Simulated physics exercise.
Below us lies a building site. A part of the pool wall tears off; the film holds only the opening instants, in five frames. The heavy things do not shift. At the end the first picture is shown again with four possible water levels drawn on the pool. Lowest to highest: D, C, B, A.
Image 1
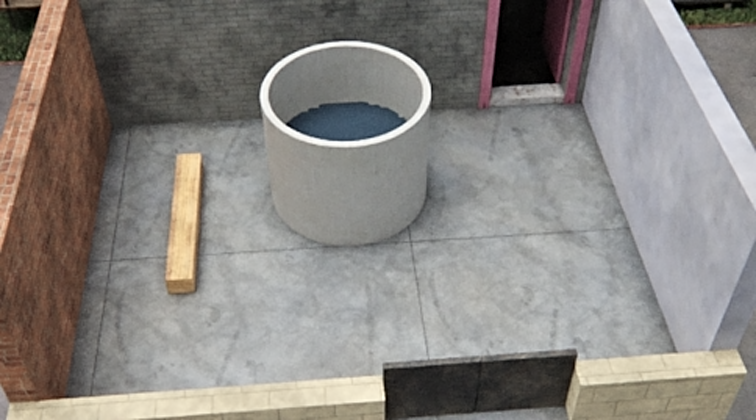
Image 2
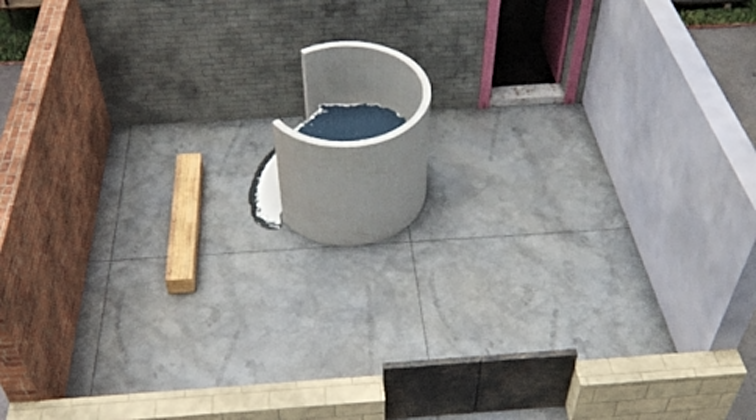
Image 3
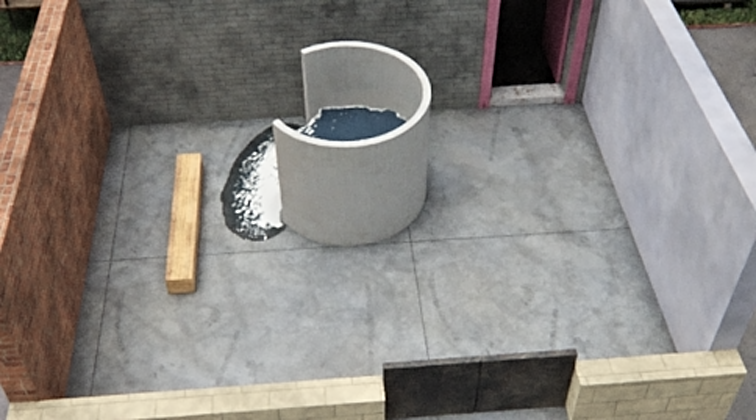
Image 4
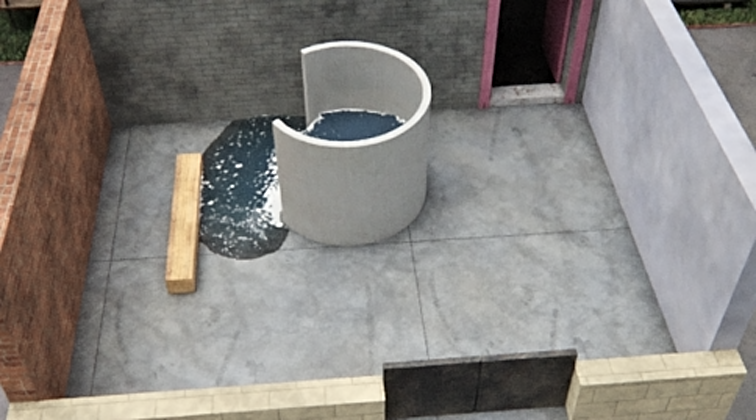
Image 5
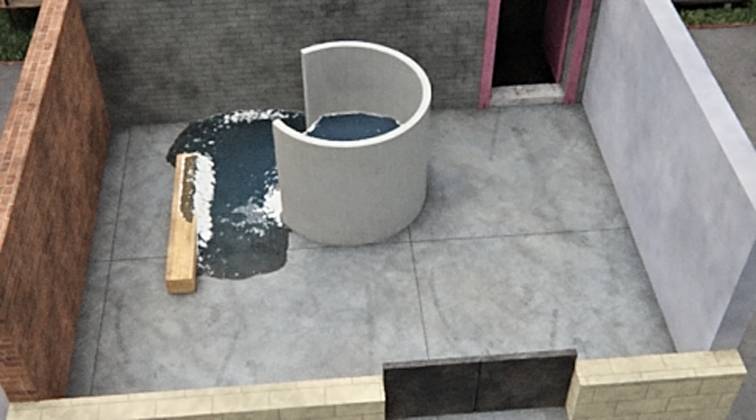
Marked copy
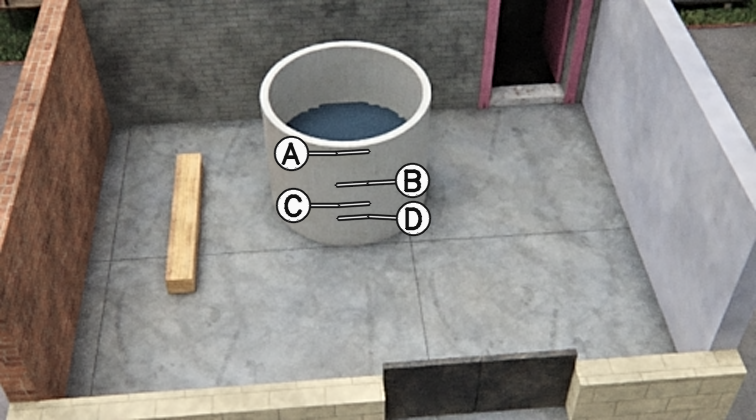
In this clip, a round concrete tank of water on a walled building site opens on its left side, and water pours out across the grey floor, reaching a wooden beam and spreading along and around its far end.
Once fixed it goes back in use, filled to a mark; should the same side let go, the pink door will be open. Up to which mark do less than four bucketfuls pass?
I would pick mark B.
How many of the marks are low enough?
Three.
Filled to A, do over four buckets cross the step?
Yes, that goes wrong.
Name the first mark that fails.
Here it is mark A.
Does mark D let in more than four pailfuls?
No, that is safe.
In white, A at (351, 152); B at (352, 184); C at (353, 204); D at (353, 217); from the bottom up D, C, B, A.
With A, about 9 bucketfuls get in.
With B, a splash gets over, under a bucket.
With C, nothing gets over.
With D, nothing gets over.
